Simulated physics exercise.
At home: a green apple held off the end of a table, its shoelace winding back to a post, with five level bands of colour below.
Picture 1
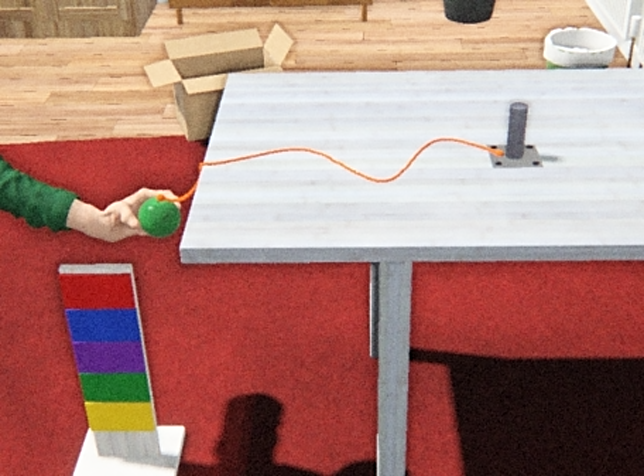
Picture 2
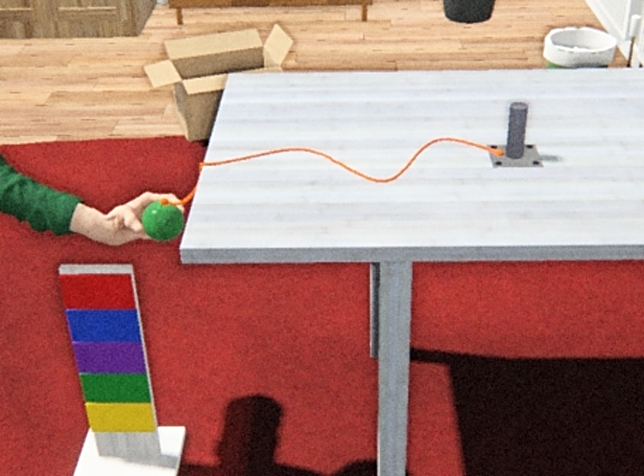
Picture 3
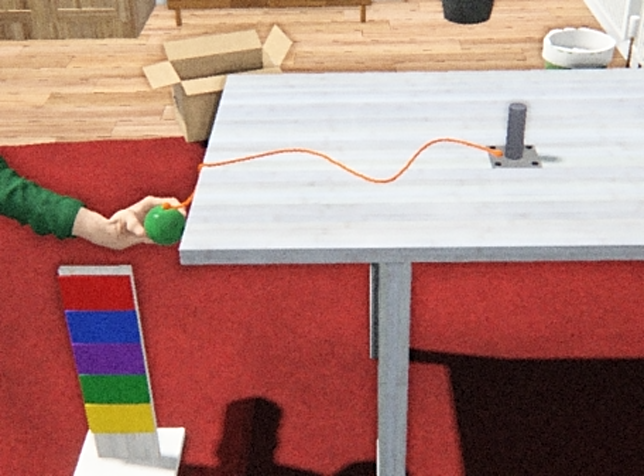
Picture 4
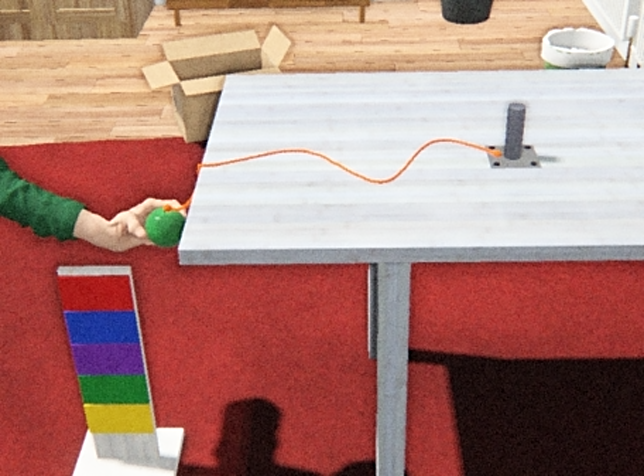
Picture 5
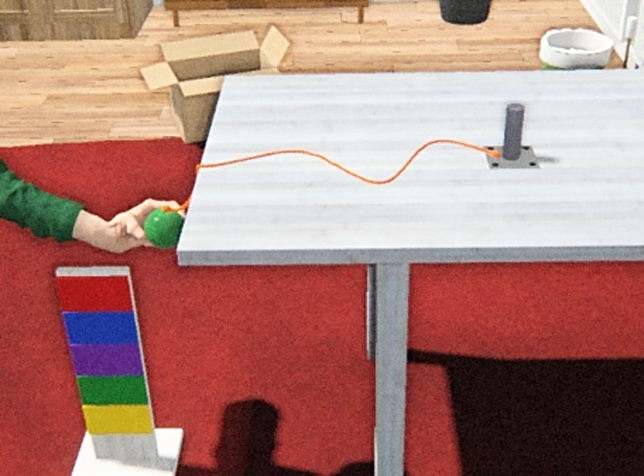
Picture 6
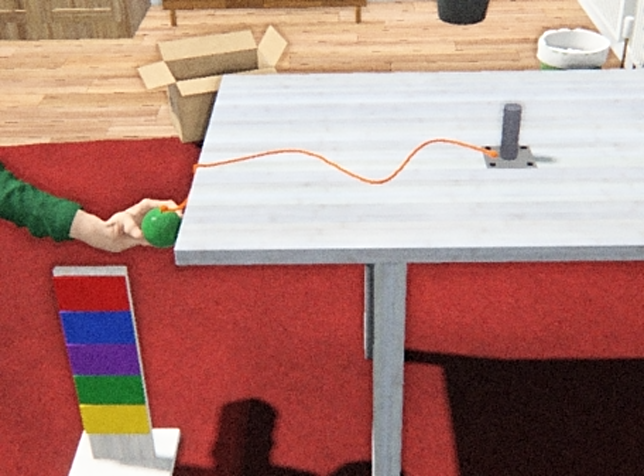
At a table's edge, a hand holds a green ball on an orange cord, barely moving.
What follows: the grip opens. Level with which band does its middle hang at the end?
Its centre hangs level with the blue band.
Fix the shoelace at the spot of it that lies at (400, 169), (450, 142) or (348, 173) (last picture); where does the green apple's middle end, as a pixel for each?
About (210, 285), (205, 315) and (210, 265).
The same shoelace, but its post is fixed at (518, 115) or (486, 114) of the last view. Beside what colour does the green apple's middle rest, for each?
It would be red; blue.
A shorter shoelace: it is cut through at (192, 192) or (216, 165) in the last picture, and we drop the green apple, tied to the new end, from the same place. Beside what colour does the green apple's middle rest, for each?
Try by try: Red; no band.
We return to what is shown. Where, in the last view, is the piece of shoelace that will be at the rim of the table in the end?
The one at (291, 151).
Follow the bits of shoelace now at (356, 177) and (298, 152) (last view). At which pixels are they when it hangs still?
They go to (289, 160) and to (206, 162).
Soon after, apple near (179, 324); level with blue.
After that, apple near (241, 314); level with blue.
And then, apple near (205, 318); level with blue.
In the end, apple near (209, 316); level with blue. Its middle rests at the blue band.
